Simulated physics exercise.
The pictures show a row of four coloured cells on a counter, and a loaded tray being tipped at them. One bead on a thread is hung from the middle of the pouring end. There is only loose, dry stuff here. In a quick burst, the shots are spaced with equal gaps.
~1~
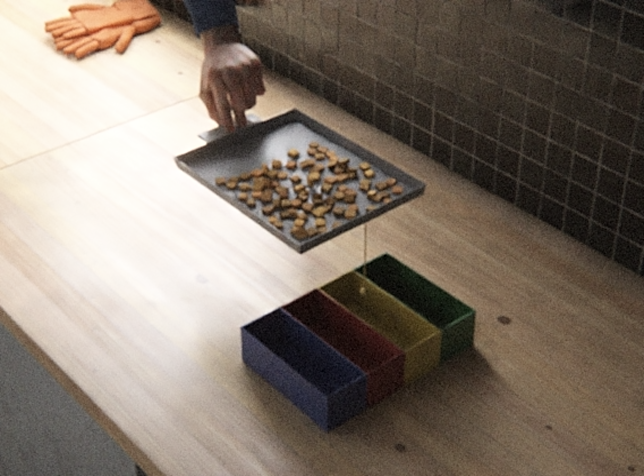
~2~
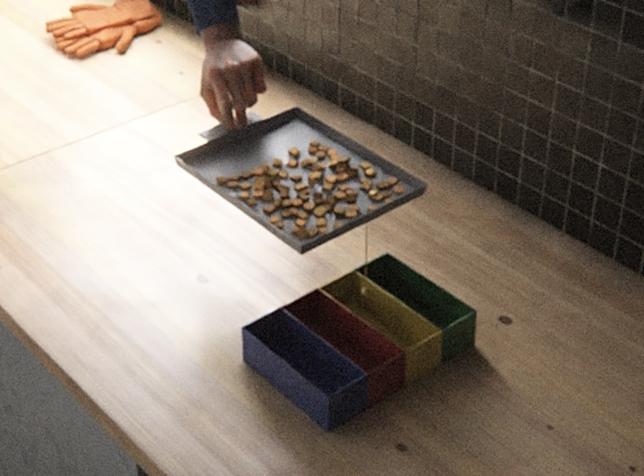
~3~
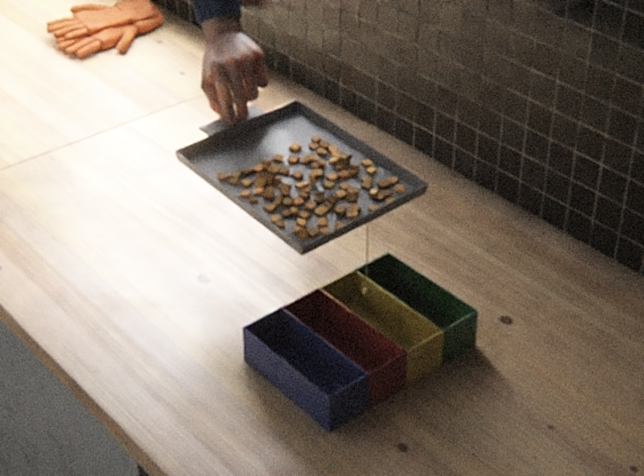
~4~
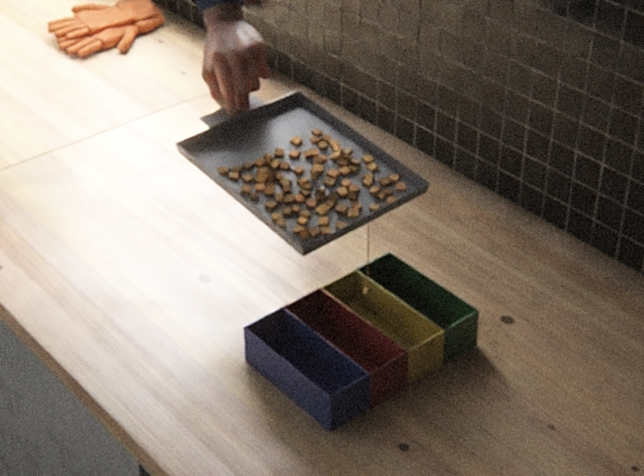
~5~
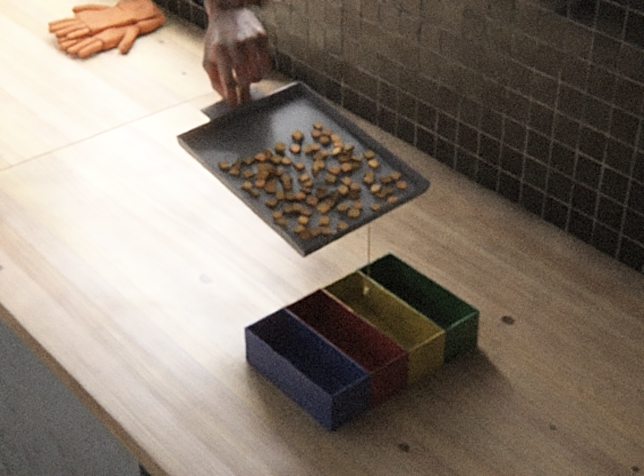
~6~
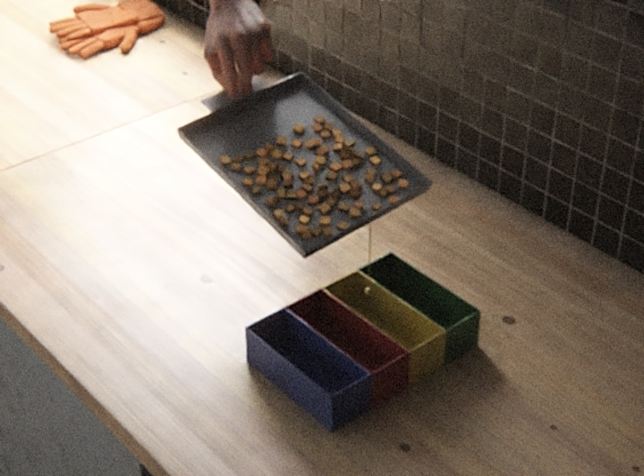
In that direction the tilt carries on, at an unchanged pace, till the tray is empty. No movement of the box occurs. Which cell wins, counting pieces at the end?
The red cell wins.
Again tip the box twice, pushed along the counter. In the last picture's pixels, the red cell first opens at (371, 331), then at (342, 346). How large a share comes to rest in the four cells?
In turn about 100 and about 100 percent.
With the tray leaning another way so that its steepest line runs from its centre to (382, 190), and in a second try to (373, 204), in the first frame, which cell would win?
Try 1 - the cell in green / try 2 - that green cell.
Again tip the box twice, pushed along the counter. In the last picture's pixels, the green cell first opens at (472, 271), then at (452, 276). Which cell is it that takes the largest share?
In order of the tries: That blue cell and that blue cell.
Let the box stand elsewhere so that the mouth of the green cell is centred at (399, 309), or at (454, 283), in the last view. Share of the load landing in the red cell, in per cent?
In order: 40 percent and 20 percent.
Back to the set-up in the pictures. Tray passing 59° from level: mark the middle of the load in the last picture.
Load centre: Approx. (338, 200).
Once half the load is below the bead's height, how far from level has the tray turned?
That happens at around 105°.
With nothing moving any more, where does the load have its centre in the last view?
Last view, resting centre - approx. (355, 370).
Soon after the last picture, tray tipped steeply; all on the tray.
A little later, tray tipped right over; about half on the tray; a small part in the red cell; a stray few in the blue cell; a stray few in the yellow cell; a stray few in the green cell; about half falling or outside the box.
Later still, tray tipped past a quarter turn; about half in the red cell; about a quarter in the blue cell; about a quarter in the yellow cell; a stray few in the green cell.
At rest, tray tipped past a quarter turn; about half in the red cell; about a quarter in the blue cell; about a quarter in the yellow cell; a stray few in the green cell.
